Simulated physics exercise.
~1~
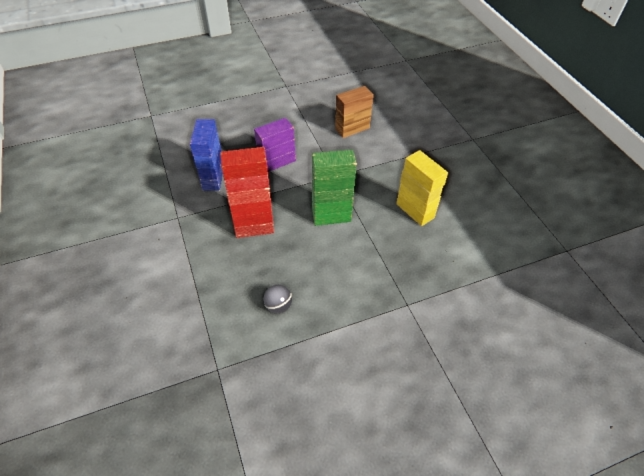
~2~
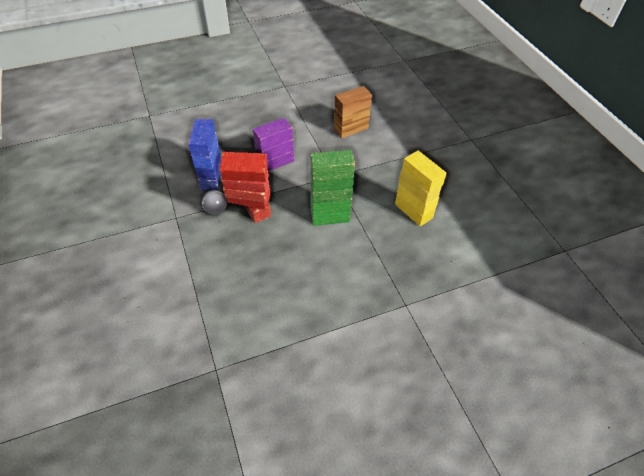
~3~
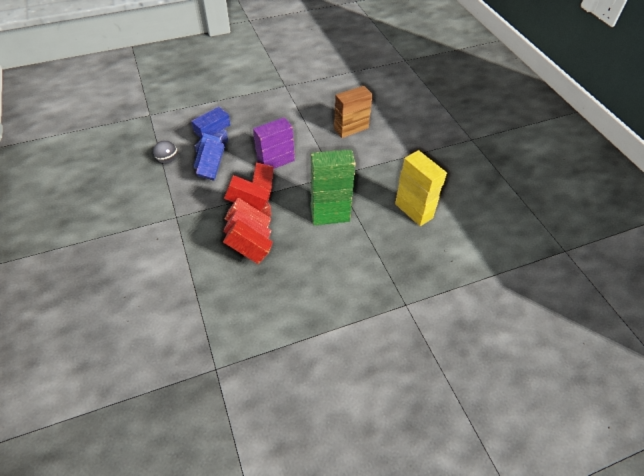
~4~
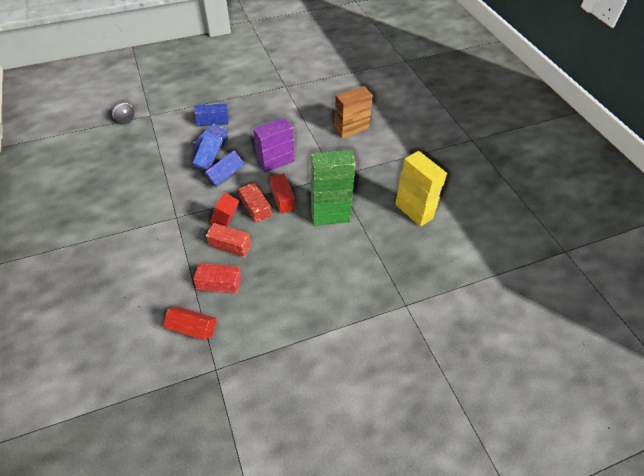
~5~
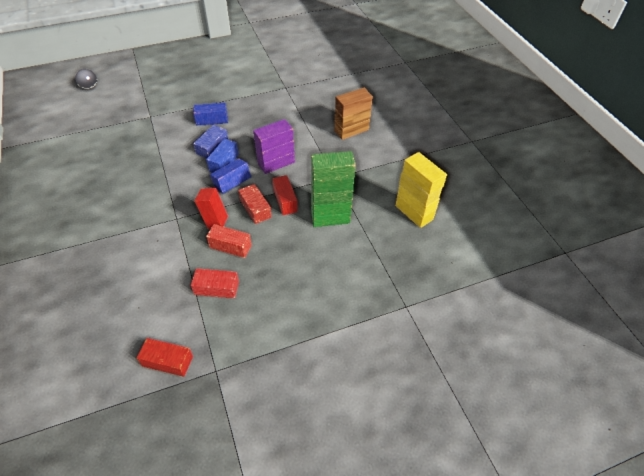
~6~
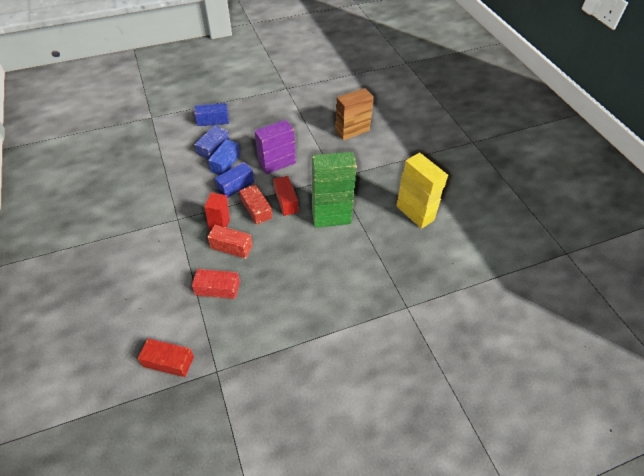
On a grey tiled floor, a steel ball rolls up and to the left into the red tower among several coloured block towers, and the red and blue towers collapse into scattered blocks as it rolls away, while the green, yellow, purple and orange ones stay standing.
